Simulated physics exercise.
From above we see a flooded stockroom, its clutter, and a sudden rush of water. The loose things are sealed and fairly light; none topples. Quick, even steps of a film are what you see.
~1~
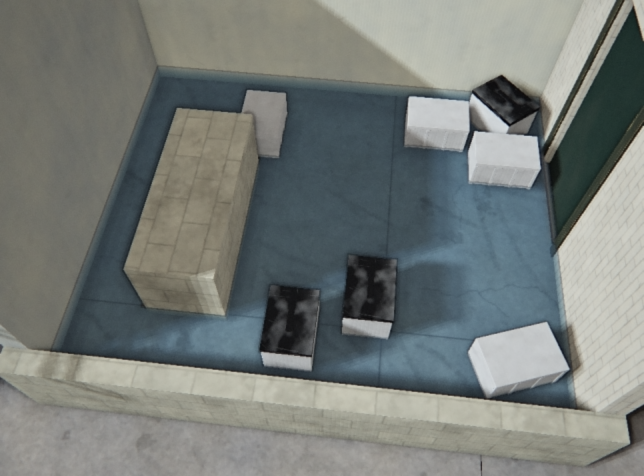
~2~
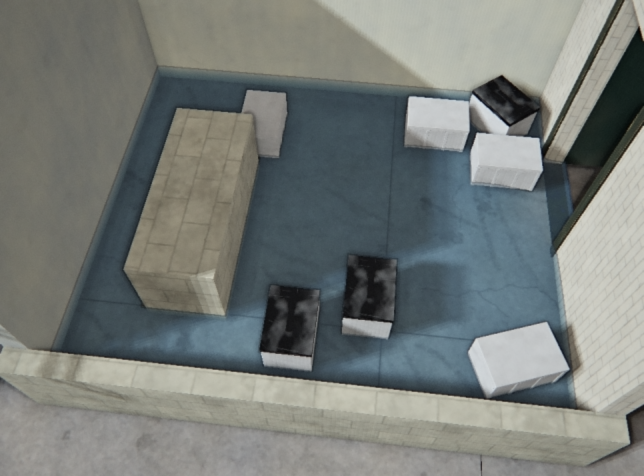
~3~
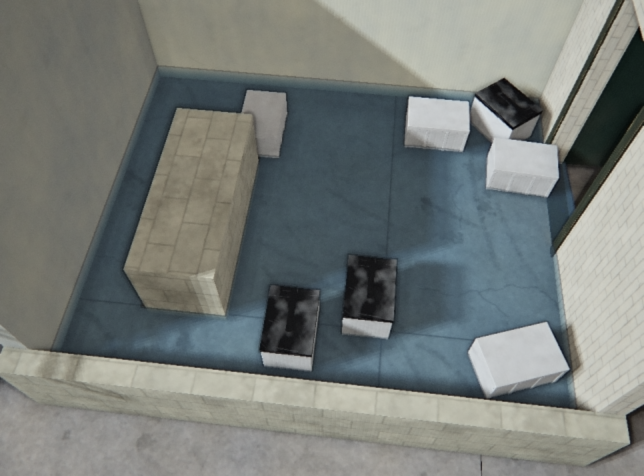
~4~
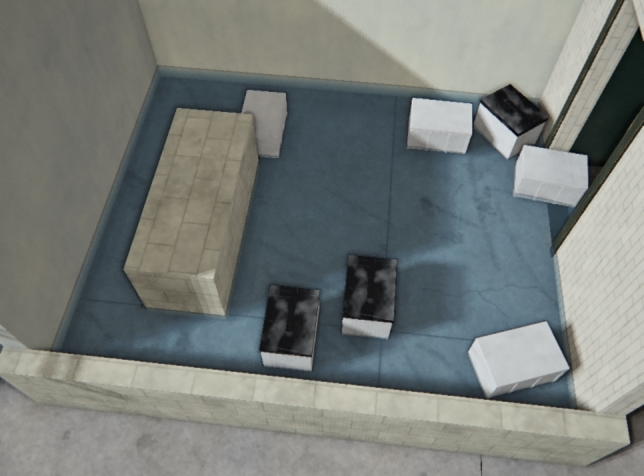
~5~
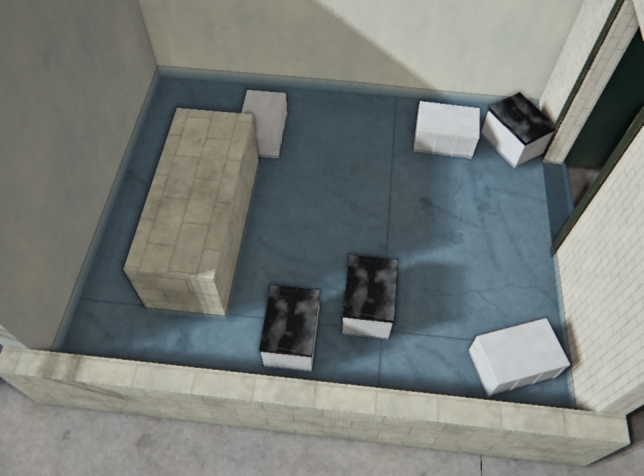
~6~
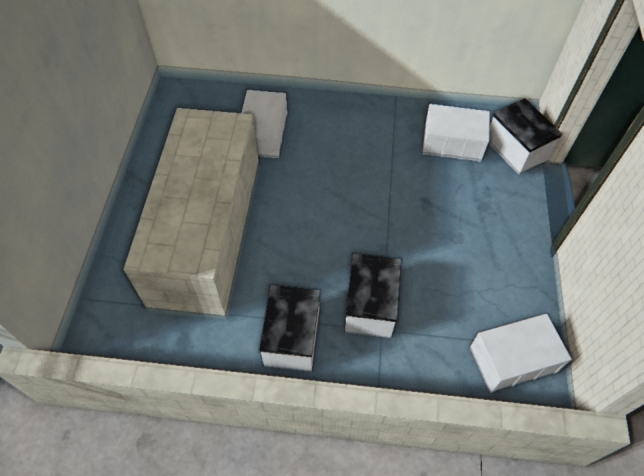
At first, pale and dark-topped boxes sit around a large tiled block on a blue, flooded floor as the dark green panel at right opens. The nearest pale box in the upper-right cluster drifts right and out of view by the opening, then the dark-topped chest and remaining pale crate shift slightly rightward.
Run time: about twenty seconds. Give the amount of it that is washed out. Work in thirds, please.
That would be two thirds or more.
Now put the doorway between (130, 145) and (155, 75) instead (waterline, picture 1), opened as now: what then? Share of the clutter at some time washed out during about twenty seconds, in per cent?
About 30 %.
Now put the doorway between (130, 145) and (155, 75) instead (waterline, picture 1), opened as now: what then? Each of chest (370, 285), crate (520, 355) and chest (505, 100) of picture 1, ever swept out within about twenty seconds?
The three read no escape, no escape and no escape, in that order.
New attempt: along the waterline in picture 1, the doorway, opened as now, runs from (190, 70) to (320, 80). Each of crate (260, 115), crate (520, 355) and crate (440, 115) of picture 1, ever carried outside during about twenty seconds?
Turn by turn - departs, stays put, departs.
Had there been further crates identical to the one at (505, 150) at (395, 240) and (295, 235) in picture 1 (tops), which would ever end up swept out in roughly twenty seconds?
In the order listed: Flushed away, then held back.
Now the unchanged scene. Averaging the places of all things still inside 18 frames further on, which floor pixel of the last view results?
Mean position: About (420, 264).
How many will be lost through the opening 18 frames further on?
I reckon 3.
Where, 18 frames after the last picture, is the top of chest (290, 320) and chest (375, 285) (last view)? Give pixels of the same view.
Estimated positions: (370, 297); (467, 245).
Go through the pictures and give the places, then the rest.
A chest at (506, 98) floats; a crate at (439, 113), afloat; 0 of 7 have shifted, in the first frame.
A chest at (506, 98), afloat; a crate at (439, 113) floats; 0 of 7 have shifted, in the second frame.
A chest at (509, 101), afloat, close to its start; a crate at (439, 114), afloat; 1 of 7 have shifted, in the third frame.
A chest at (515, 108) floats, close to its start; a crate at (442, 115) floats, close to its start; 2 of 7 have shifted, in the fourth frame.
A chest at (523, 116), afloat, close to its start; a crate at (449, 119), afloat, close to its start; 3 of 7 have shifted, in the fifth frame.
A chest at (528, 123), afloat, a stride from its start; a crate at (459, 122) floats, close to its start; 4 of 7 have shifted, in the sixth frame.
A moment on, 2 of 7 are out; 5 afloat.
Next, 3 of 7 are out; 4 afloat.
Later, 4 of 7 are out; 3 afloat.
In the end, 5 of 7 are out; 2 afloat.
